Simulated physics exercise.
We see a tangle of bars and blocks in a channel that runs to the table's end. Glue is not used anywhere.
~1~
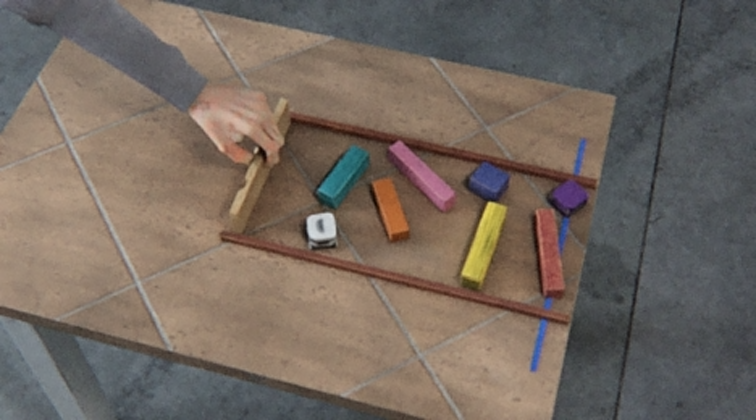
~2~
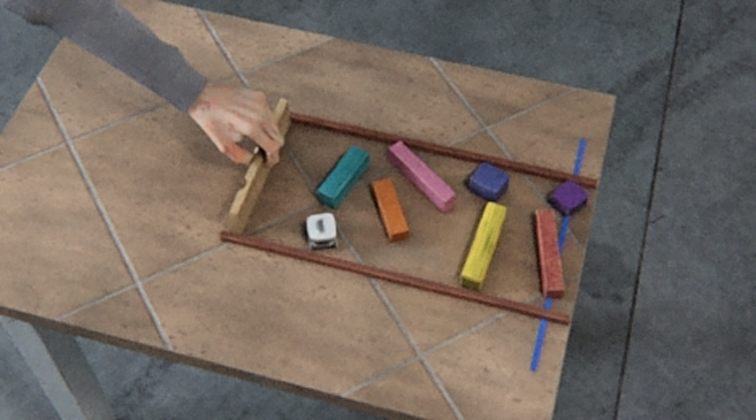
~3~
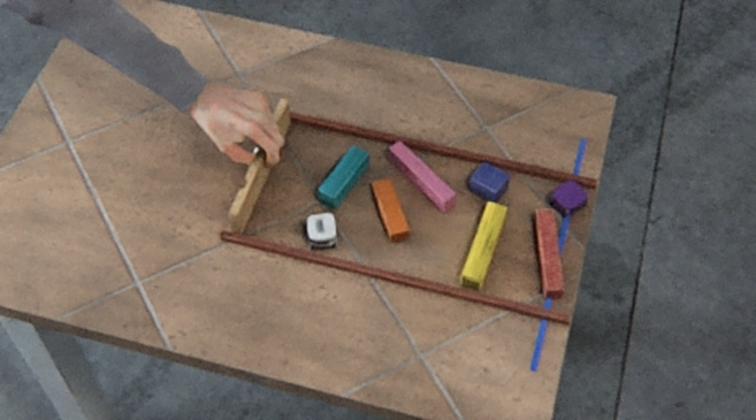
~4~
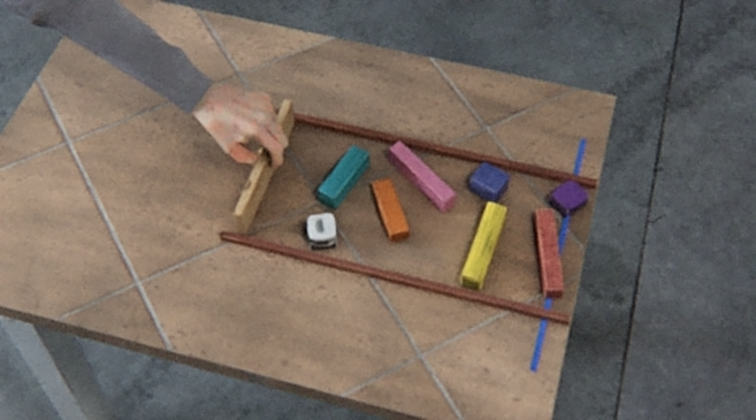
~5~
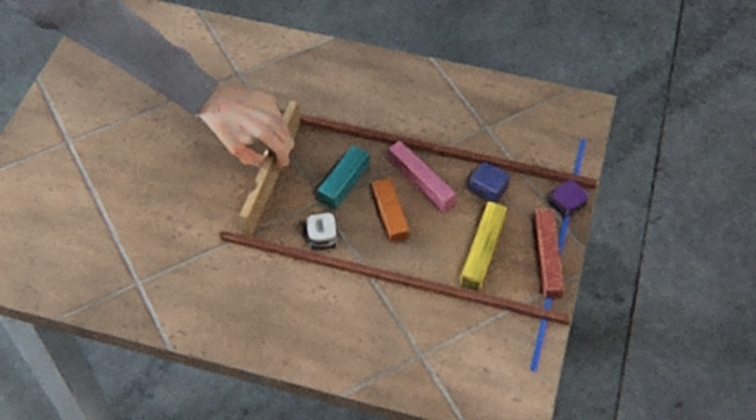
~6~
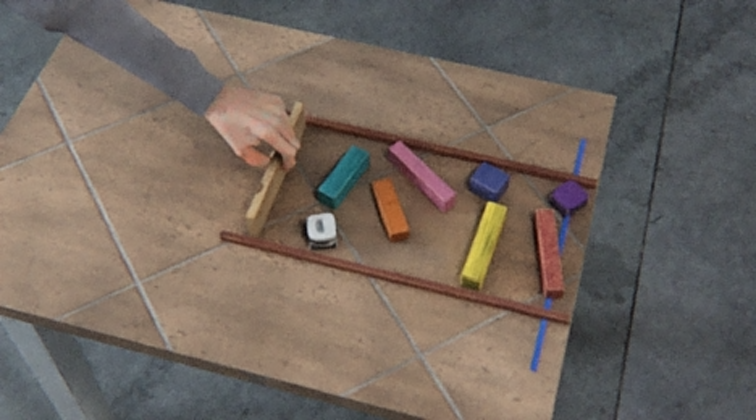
On a tabletop channel, a hand slides a wooden board slightly right toward scattered coloured blocks.
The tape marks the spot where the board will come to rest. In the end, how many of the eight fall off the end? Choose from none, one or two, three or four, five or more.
Final count: Five or more.
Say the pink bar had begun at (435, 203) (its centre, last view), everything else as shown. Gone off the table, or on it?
It simply slips off.
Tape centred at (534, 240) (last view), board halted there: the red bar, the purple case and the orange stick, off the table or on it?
The outcome is that the red bar goes down, the purple case goes down and the orange stick does not come off.
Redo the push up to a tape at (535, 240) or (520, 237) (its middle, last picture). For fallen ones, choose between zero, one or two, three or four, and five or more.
First tape: Either three or four; second: Just one or two.
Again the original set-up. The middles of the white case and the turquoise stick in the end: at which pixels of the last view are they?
For the white case it's (563, 294), and for the turquoise stick it's (574, 233).
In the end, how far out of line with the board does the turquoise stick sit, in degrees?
About 0° out of line.
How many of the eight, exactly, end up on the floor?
6.
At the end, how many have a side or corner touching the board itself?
2 in contact.
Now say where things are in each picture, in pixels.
Purple case (569, 199); red bar (549, 253); yellow stick (484, 246); board (261, 165); tape (560, 246), in the first frame.
Red bar (549, 253); orange stick (391, 210), in the second frame.
Yellow stick (484, 246); pink bar (421, 176), in the third frame.
Purple case (569, 200); white case (322, 232), in the fourth frame.
Red bar (549, 253); turquoise stick (344, 177), in the fifth frame.
Purple case (569, 200); red bar (549, 253); yellow stick (484, 246); board (278, 169); tape (560, 246), in the sixth frame.
Soon after, none off yet; purple case at rest near (569, 200); red bar at rest near (549, 253); yellow stick at rest near (484, 246).
In the end, the number that fall off is five or more; gone, orange stick, pink bar, blue block, yellow stick, red bar and purple case.
